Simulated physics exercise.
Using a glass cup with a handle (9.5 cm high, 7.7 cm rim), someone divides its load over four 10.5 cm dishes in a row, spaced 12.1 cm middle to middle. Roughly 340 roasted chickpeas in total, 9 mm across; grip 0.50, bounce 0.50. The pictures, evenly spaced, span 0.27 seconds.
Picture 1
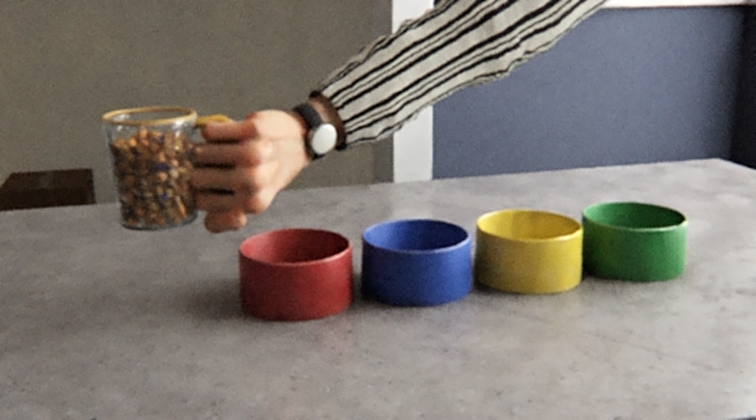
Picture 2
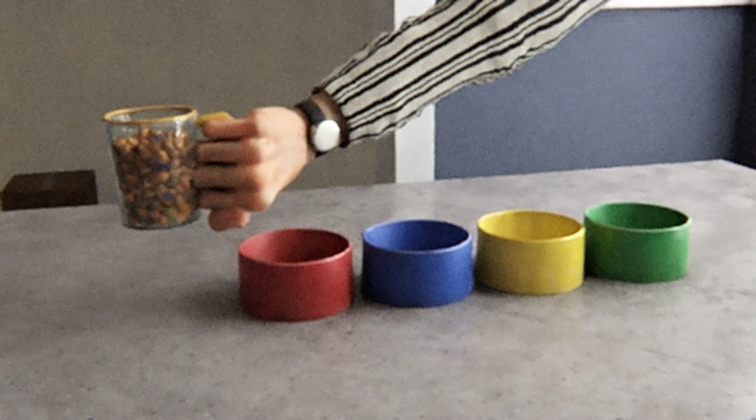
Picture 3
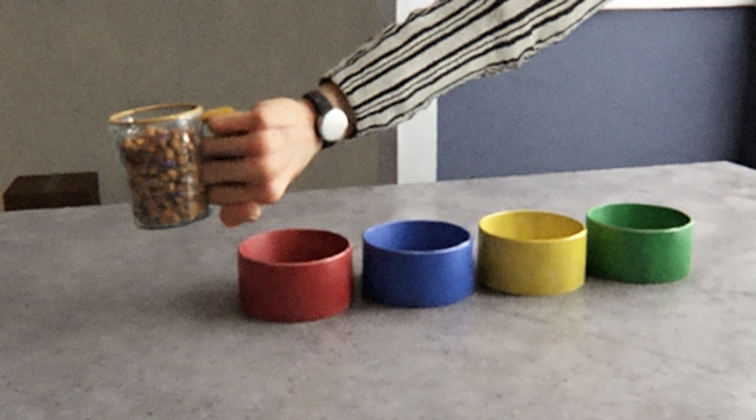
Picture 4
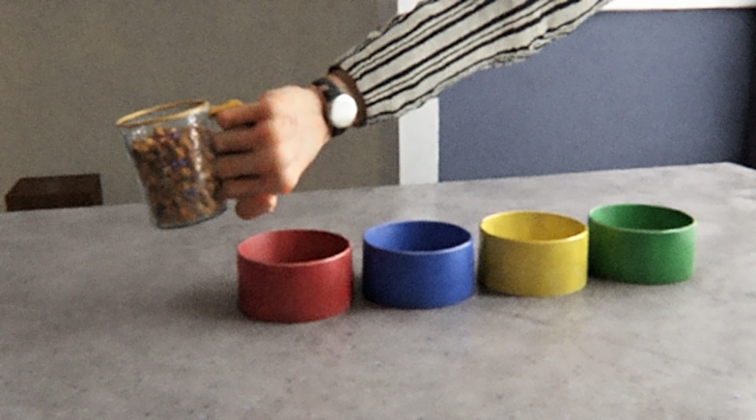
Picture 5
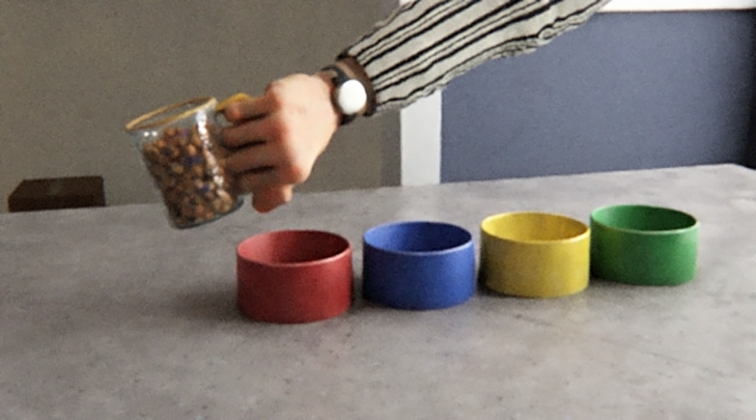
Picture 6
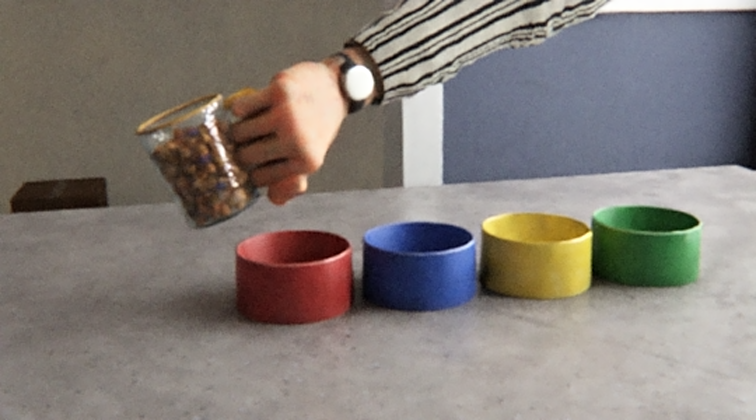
The video shows a hand in a striped sleeve holding a clear handled cup of small brown pieces, moving it slightly right while gradually tilting it leftward at the base, near red, blue, yellow and green dishes on a gray table.
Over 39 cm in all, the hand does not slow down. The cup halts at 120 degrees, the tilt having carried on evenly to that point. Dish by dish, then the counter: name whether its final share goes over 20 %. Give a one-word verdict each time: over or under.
In order: Red: It will be left with one in five or fewer. Blue: It will be left with more than one in five. Green: It will be left with one in five or fewer. Yellow: It will be left with one in five or fewer. Counter: It will be left with one in five or fewer.
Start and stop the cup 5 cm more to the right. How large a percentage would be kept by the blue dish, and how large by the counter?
In that case, blue: 60; counter: 20.
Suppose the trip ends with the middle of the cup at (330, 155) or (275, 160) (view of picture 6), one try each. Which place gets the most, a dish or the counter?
The winner: Red; counter.
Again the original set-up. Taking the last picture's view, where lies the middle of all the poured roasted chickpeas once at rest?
Close to pixel (410, 274).
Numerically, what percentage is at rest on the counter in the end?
Roughly 10 in a hundred.
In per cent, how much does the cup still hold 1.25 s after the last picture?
Roughly 15 in a hundred.
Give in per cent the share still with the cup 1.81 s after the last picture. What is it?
Estimate: Around 0 % of the load.
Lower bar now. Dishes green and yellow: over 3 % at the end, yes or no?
Green no; yellow no.
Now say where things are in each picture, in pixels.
In the first picture, cup at (154, 168), tilt 0 degrees, lip at (104, 118), moved 0.0 cm; middle of the pieces at (157, 175); red dish at (295, 246); blue dish at (416, 235); yellow dish at (529, 225); green dish at (634, 215).
In the second picture, cup at (156, 167), tilt 1 degrees, lip at (105, 118), moved 0.3 cm; middle of the pieces at (159, 174).
In the third picture, cup at (165, 166), tilt 5 degrees, lip at (110, 120), moved 1.1 cm; middle of the pieces at (168, 173).
In the fourth picture, cup at (177, 165), tilt 10 degrees, lip at (118, 123), moved 2.2 cm; middle of the pieces at (181, 171).
In the fifth picture, cup at (189, 164), tilt 16 degrees, lip at (127, 127), moved 3.4 cm; middle of the pieces at (194, 170).
In the sixth picture, cup at (202, 163), tilt 21 degrees, lip at (137, 132), moved 4.6 cm; middle of the pieces at (207, 168); red dish at (294, 247); blue dish at (419, 237); yellow dish at (536, 228); green dish at (646, 219).
Then, 0.75 s after the last picture, tilt 94 degrees; cup holds 95 %, red 5 %.
Then, 1.25 s after the last picture, tilt 120 degrees; cup holds 15 %, red 15 %, blue 65 %.
Then, 1.81 s after the last picture, tilt 120 degrees; cup holds 0 %, red 15 %, blue 75 %.
In the end, red 15 %, blue 75 %, green 0 %, yellow 0 %, counter 10 %.
